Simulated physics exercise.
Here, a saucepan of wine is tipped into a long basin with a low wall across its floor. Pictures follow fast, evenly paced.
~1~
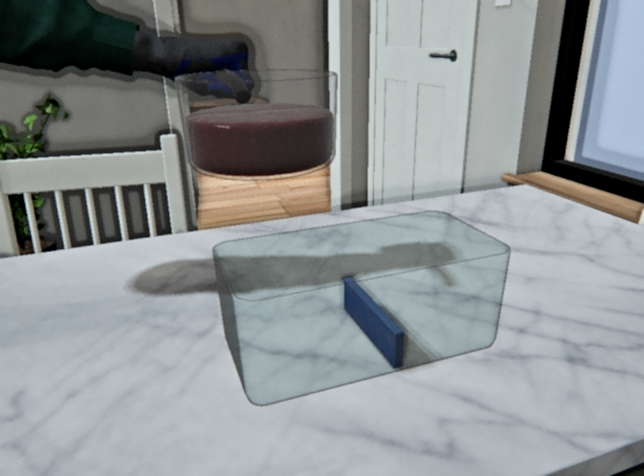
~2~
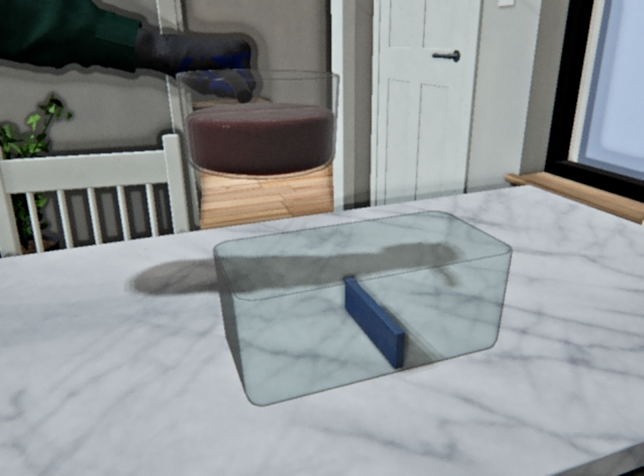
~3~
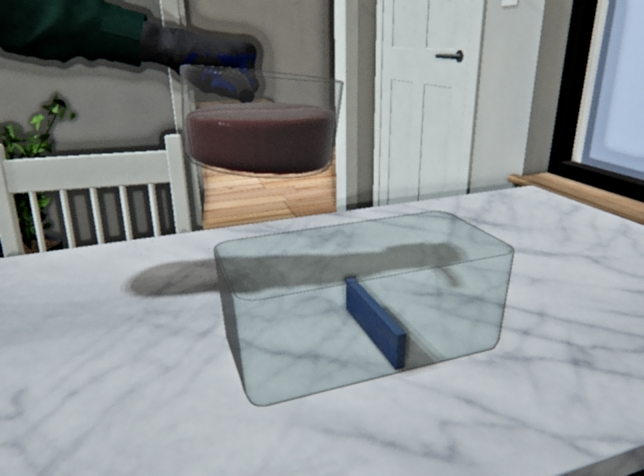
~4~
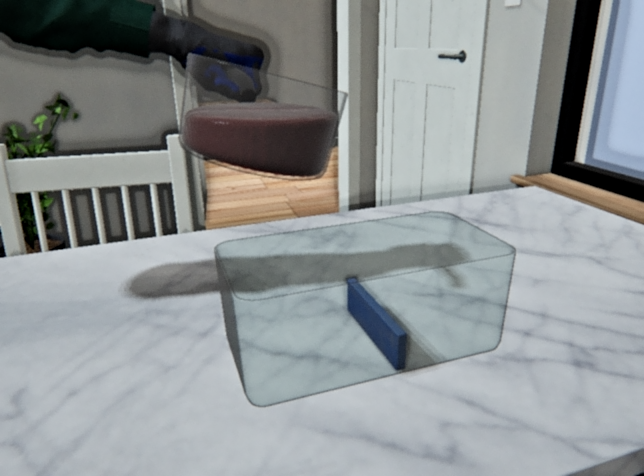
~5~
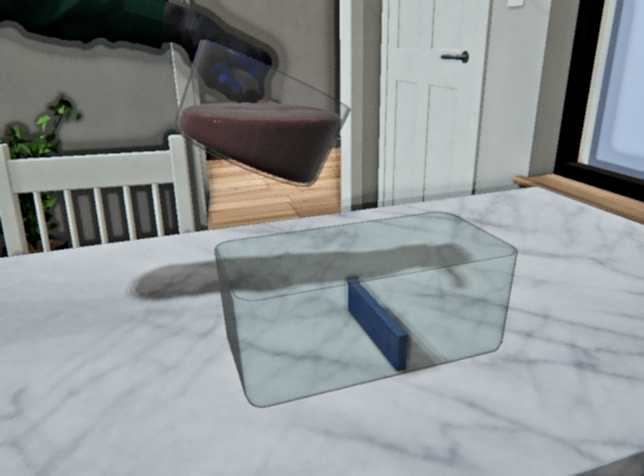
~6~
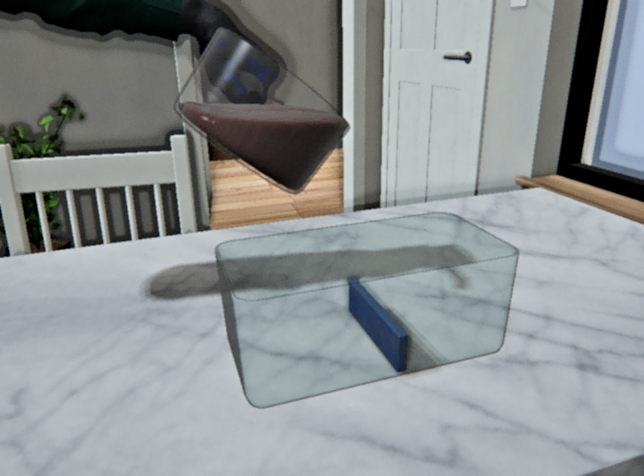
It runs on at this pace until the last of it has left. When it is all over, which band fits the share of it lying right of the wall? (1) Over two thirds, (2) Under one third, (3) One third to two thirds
One third to two thirds.
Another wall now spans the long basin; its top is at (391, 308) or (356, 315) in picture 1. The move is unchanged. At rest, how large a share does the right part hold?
With the first placement it is 20 %, with the second 75 %.
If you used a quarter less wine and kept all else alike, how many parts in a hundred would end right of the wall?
The share comes to some 35 parts in a hundred.
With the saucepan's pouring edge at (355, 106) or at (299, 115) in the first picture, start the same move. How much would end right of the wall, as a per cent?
75 %, 5 %.
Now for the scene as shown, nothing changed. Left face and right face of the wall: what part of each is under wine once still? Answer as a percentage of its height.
Left: 30 %. Right: 40 %.
A moment on, the saucepan is tipped on its side and 35 per cent is still to pour, 3 is left of the wall and 18 right of it.
Next, the saucepan is tipped right over and 11 per cent is still to pour, 28 is left of the wall and 52 right of it.
Then the saucepan is tipped right over and 2 per cent is still to pour, 45 is left of the wall and 49 right of it.
Later the saucepan is tipped right over and 0 per cent is still to pour, 50 is left of the wall and 49 right of it.
At rest 50 per cent lies left of the wall, 49 right of it and 1 outside.
